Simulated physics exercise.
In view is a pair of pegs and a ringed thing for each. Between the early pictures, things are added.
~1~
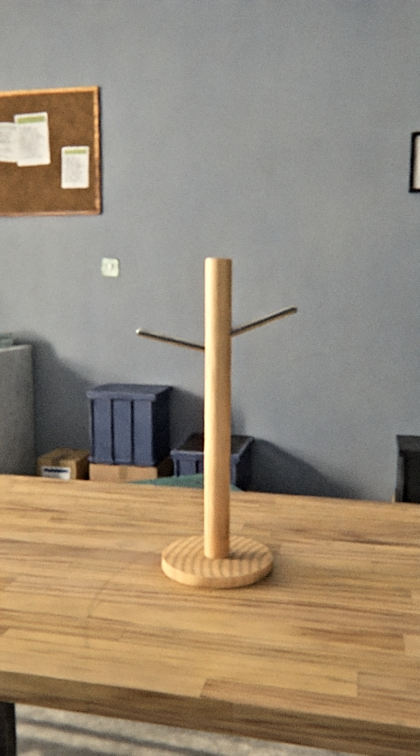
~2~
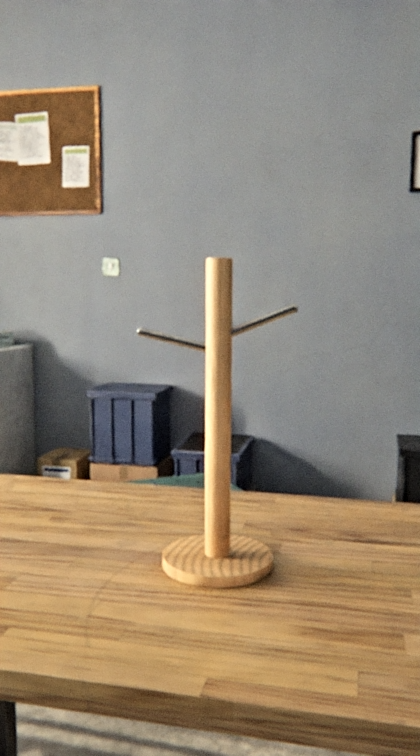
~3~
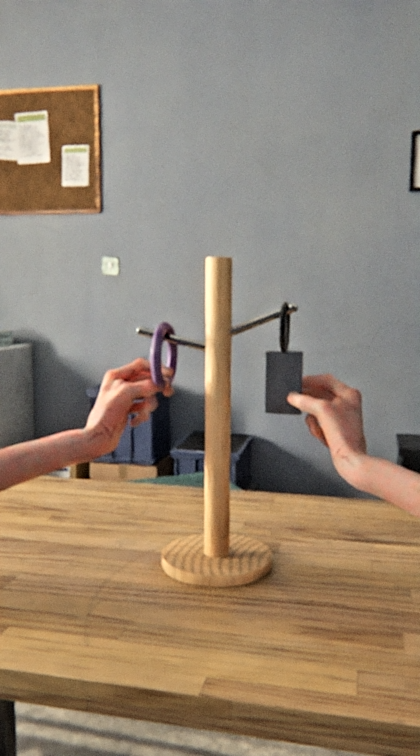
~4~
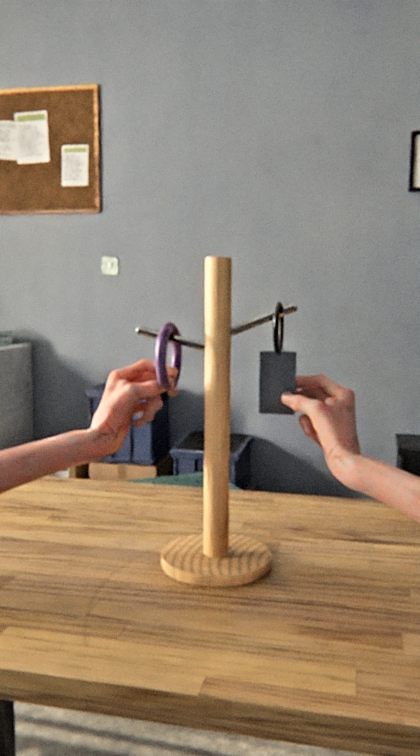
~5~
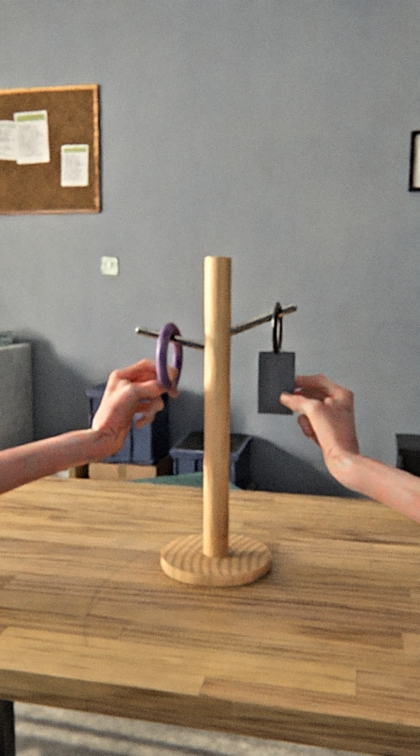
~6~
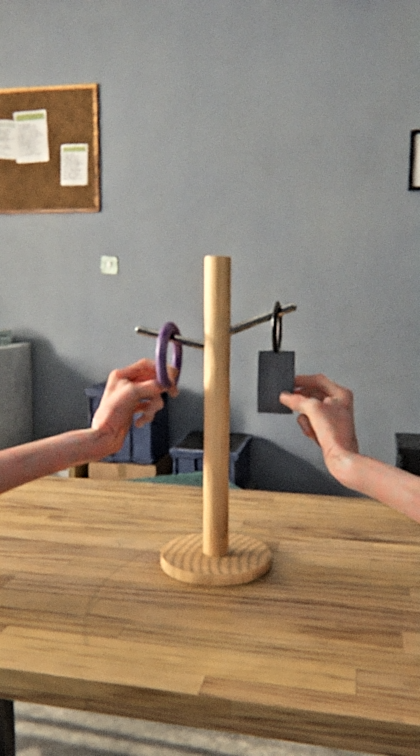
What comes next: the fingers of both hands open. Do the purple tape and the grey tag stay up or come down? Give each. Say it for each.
In the end the purple tape stays up, the grey tag stays up.
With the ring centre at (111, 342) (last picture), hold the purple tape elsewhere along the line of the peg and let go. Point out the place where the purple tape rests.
It comes to a stop at (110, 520).
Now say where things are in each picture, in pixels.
The first picture shows peg stand (215, 416).
The second picture shows peg stand (215, 416).
The third picture shows still on the way; purple tape (165, 357); peg stand (214, 415).
The fourth picture shows still on the way; grey tag (278, 358); peg stand (214, 415).
The fifth picture shows still on the way; purple tape (170, 357); peg stand (214, 415).
The sixth picture shows in place, still held; purple tape (170, 357); grey tag (276, 358); peg stand (213, 414).
Then, 0.24 s later than the last frame, purple tape at rest near (168, 357); grey tag at rest near (277, 358).
When it is over, the purple tape hangs there, near (169, 357); the grey tag hangs there, near (276, 358).
